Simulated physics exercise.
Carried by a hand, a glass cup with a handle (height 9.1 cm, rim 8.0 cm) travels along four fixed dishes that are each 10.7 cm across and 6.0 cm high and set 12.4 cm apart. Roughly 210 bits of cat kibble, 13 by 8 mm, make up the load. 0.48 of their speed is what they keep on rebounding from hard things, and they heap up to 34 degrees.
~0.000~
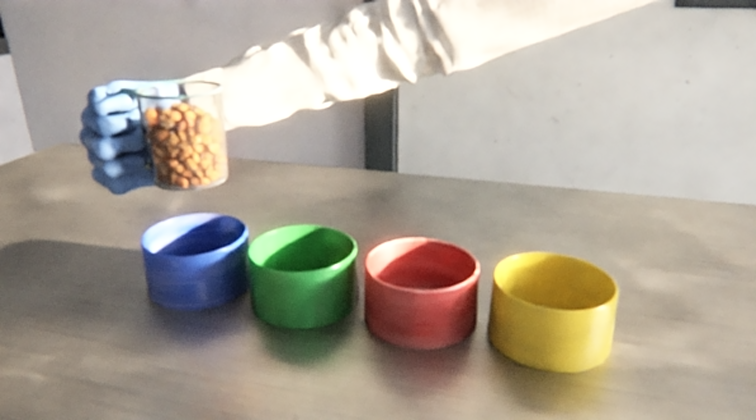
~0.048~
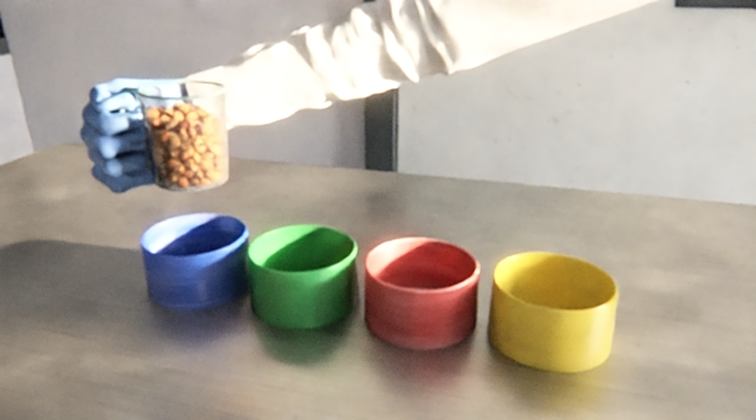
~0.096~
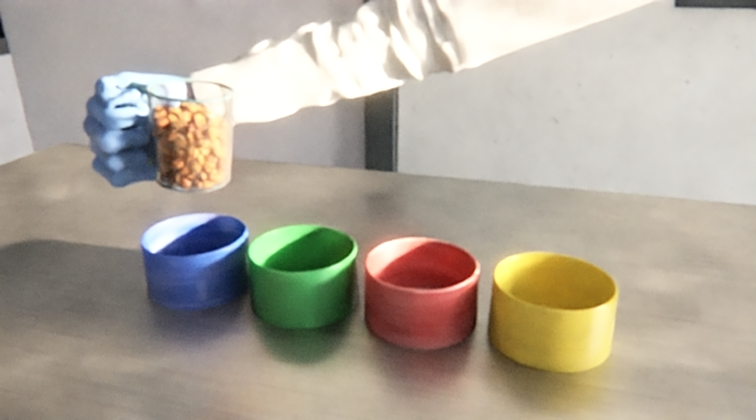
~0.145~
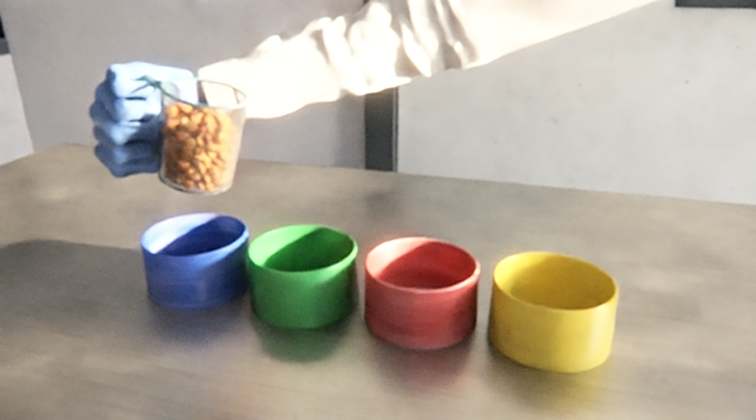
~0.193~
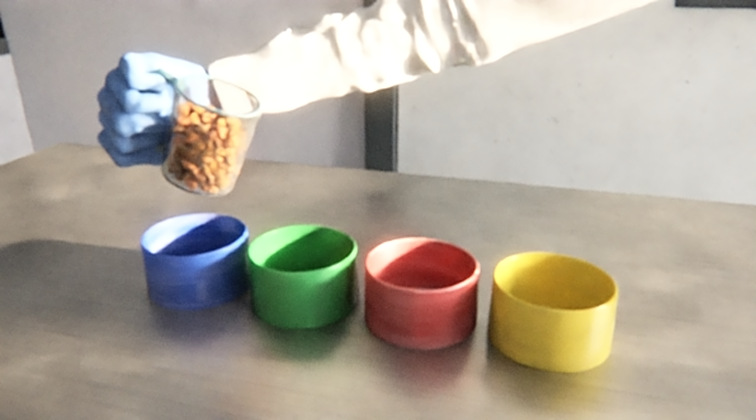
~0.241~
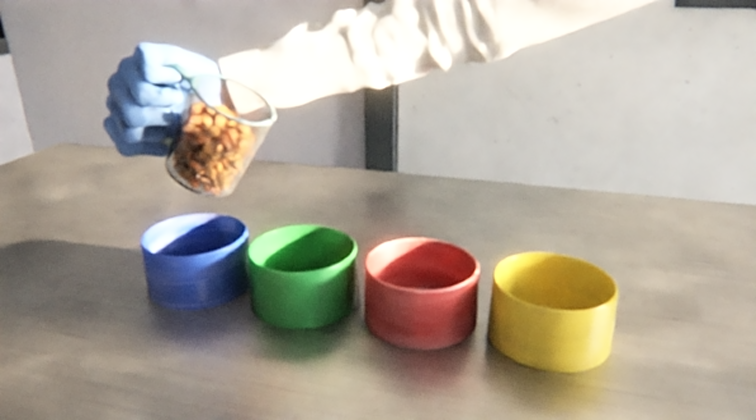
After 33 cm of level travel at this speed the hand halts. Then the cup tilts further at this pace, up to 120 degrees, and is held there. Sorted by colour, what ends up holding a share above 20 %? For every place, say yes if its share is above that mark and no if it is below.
Red: Yes, blue: No, green: No, yellow: No, counter: No.
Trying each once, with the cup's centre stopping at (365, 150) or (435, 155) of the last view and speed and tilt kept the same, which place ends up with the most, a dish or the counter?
Try 1 - red; try 2 - red.
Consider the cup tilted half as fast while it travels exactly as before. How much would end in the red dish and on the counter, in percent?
In that case the red dish gets 0 and the counter gets 10.
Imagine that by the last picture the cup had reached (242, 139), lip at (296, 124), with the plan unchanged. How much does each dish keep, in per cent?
Red 10, blue 0, green 0, yellow 80.
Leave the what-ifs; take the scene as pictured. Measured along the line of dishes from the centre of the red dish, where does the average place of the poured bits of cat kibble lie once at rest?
Mean position: Around 1 cm toward bigger x from the centre.
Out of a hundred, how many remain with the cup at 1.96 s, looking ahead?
About 0 percent of the load.
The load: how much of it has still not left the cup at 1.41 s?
Close to 0 in a hundred.
After 0.95 s, tilt 120 degrees; cup holds 45 %, red 45 %.
After 1.41 s, tilt 120 degrees; cup holds 0 %, red 90 %.
After 1.96 s, tilt 120 degrees; cup holds 0 %, red 90 %.
At rest (2.3 s), red 90 %, blue 0 %, green 0 %, yellow 0 %, counter 10 %.
